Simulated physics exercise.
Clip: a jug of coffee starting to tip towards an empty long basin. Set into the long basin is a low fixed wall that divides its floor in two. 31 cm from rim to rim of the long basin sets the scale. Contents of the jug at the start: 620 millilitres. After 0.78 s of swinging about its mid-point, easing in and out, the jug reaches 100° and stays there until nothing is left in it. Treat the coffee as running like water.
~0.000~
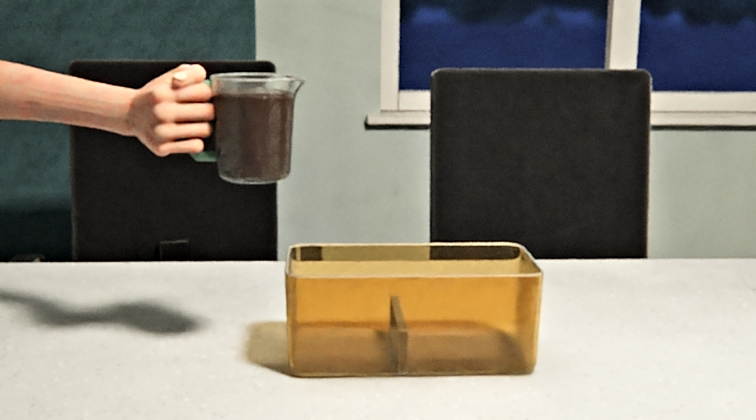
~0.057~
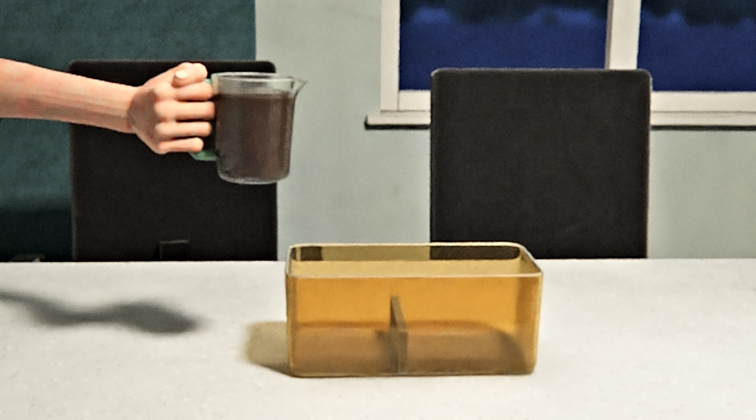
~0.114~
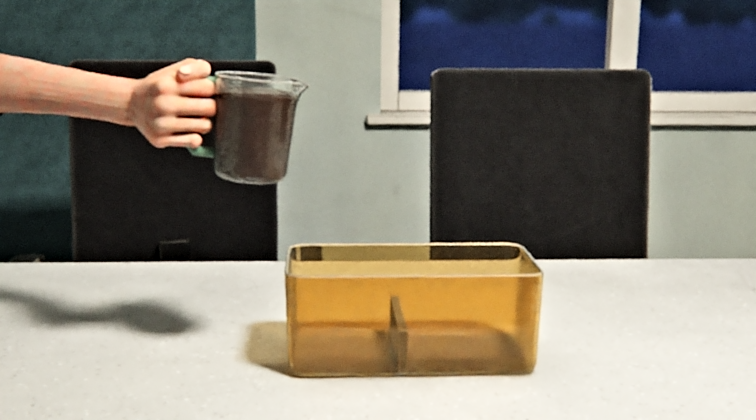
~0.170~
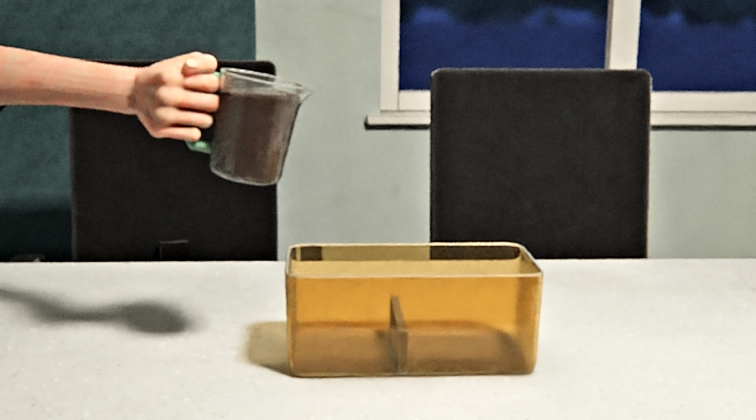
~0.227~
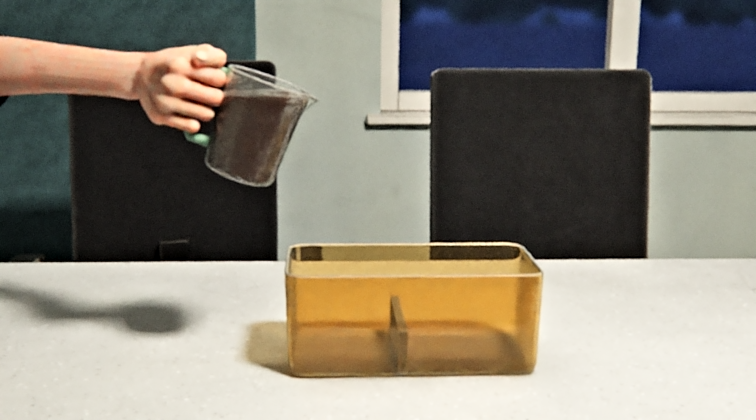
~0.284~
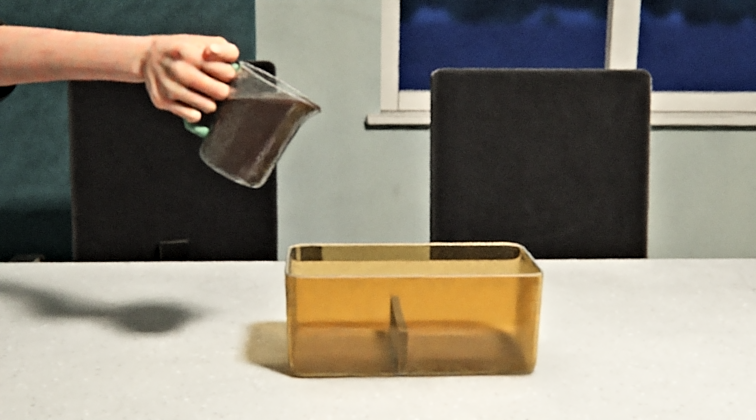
A bare forearm and hand reach in from the left, holding a clear glass jug of dark brown coffee above a pale tabletop, seen from the front by a still camera. Below and to the right sits an empty, see-through amber basin with a low divider, before two black chairs, a grey-green wall and a white-framed window. The hand slowly tilts the jug clockwise, its spout dipping rightward while the coffee stays inside.
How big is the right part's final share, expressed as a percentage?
Some 3 per cent.
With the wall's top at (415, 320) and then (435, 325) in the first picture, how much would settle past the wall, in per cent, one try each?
First try about 5 %, second try about 10 %.
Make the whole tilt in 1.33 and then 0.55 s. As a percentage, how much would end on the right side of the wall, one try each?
Near 5 in a hundred on the first go and near 5 in a hundred on the second.
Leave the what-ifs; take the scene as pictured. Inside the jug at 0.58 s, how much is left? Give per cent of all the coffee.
Around 66 in a hundred.
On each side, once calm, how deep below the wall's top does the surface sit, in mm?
Some 24 mm on the left and 52 mm on the right.
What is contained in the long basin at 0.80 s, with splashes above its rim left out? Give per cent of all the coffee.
Roughly 56 per cent.
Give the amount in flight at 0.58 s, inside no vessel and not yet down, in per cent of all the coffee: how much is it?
Roughly 24 percent.
Then, 0.58 s in, the tilt is 85° and 65 per cent is still to pour, 10 is left of the wall and 0 right of it.
Then, 0.80 s in, the tilt is 100° and 21 per cent is still to pour, 56 is left of the wall and 1 right of it.
Then, 1.03 s in, the tilt is 100° and 4 per cent is still to pour, 84 is left of the wall and 2 right of it.
Then, 1.28 s in, the tilt is 100° and 0 per cent is still to pour, 91 is left of the wall and 3 right of it.
Finally, 92 per cent lies left of the wall, 3 right of it and 5 outside.
